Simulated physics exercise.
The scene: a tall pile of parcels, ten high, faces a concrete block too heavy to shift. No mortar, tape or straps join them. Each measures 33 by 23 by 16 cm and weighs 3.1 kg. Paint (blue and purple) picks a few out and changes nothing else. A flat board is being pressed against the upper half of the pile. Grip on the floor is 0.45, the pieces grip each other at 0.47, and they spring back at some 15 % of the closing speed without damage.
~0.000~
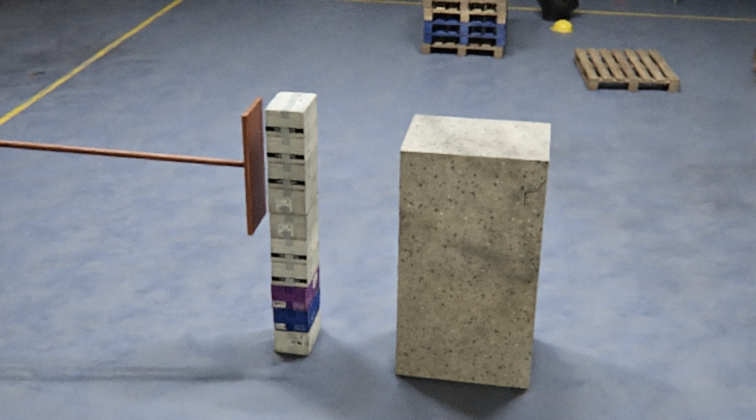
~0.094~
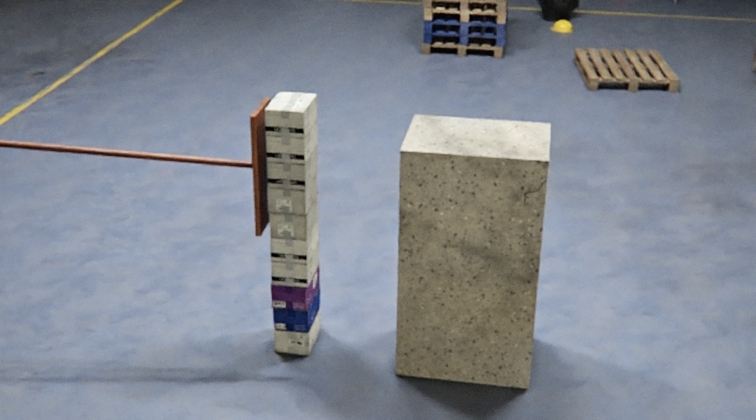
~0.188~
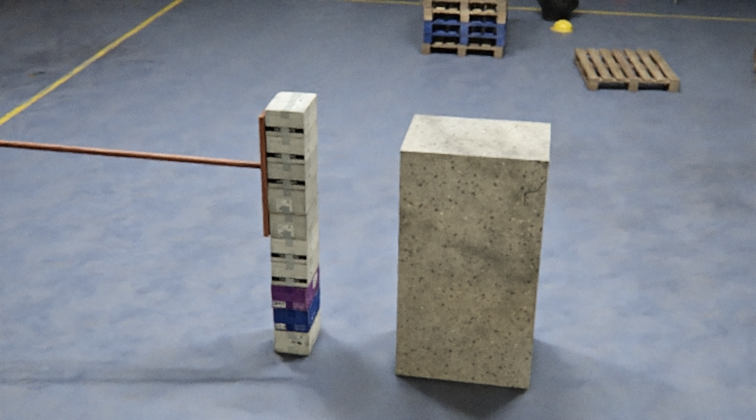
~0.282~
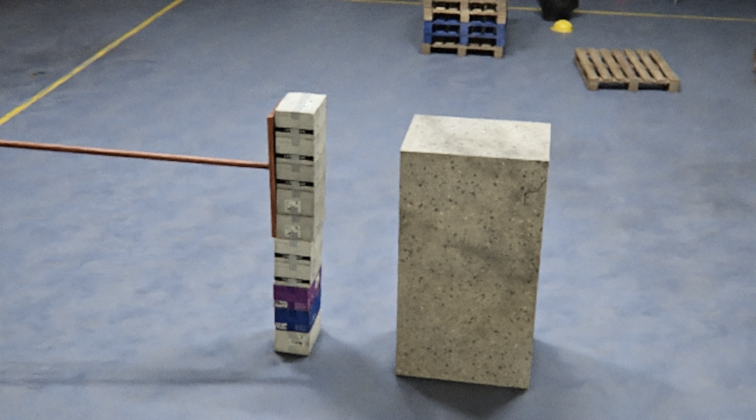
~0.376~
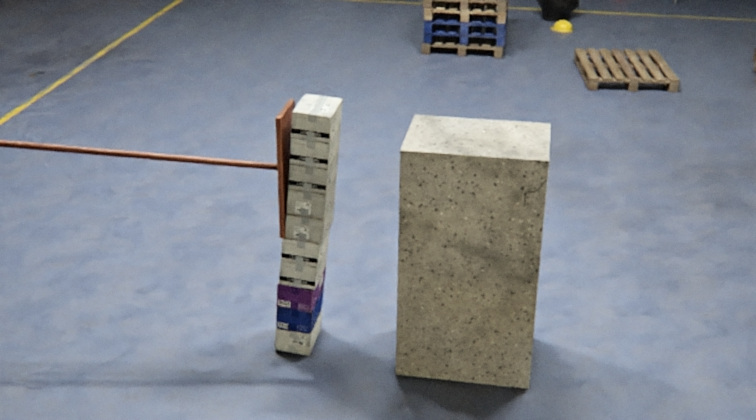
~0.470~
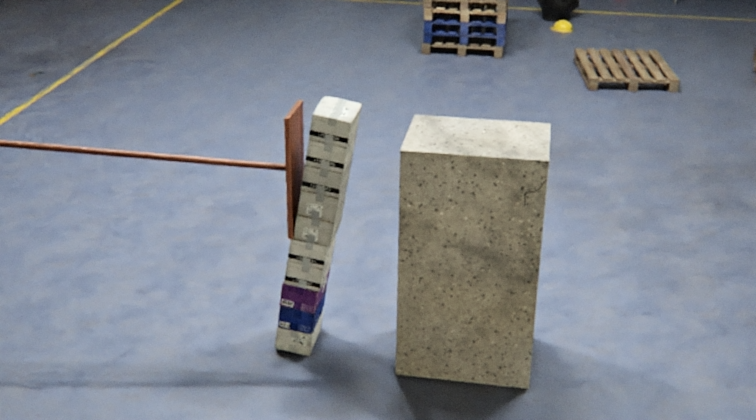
The clip opens on a tall, narrow stack of mostly white parcels, with purple and blue ones near the bottom, beside a large speckled block. A flat board on a long rod moves in from the left and presses against the upper half, and the stack shifts and leans to the right.
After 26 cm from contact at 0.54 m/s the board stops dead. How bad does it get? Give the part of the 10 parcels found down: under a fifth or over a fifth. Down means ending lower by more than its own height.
Ending down: Under a fifth.
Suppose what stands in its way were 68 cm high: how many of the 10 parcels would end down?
Then 5.
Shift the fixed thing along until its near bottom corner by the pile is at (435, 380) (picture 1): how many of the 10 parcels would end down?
Then 2.
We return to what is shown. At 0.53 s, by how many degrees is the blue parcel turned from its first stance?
Some 10°.
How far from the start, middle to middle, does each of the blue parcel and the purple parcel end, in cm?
Blue 10, purple 10.
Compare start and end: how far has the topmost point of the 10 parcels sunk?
Roughly 5 cm.
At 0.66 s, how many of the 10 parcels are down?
0 by then.
After 0.53 s, none of the 10 parcels down, 10 disturbed; purple parcel leaning 12°; blue parcel leaning 11°.
After 0.56 s, none of the 10 parcels down, 10 disturbed; purple parcel leaning 13°; blue parcel leaning 12°.
After 0.66 s, none of the 10 parcels down, 10 disturbed; purple parcel leaning 17°; blue parcel leaning 16°.
After 0.76 s, none of the 10 parcels down, 10 disturbed; purple parcel leaning 18°; blue parcel leaning 17°.
At rest (1.8 s), none of the 10 parcels down, 10 disturbed; purple parcel leaning 18°; blue parcel leaning 17°. That is 0 per cent. As the last picture would show them, middles, purple parcel near (314, 287), blue parcel near (308, 307).
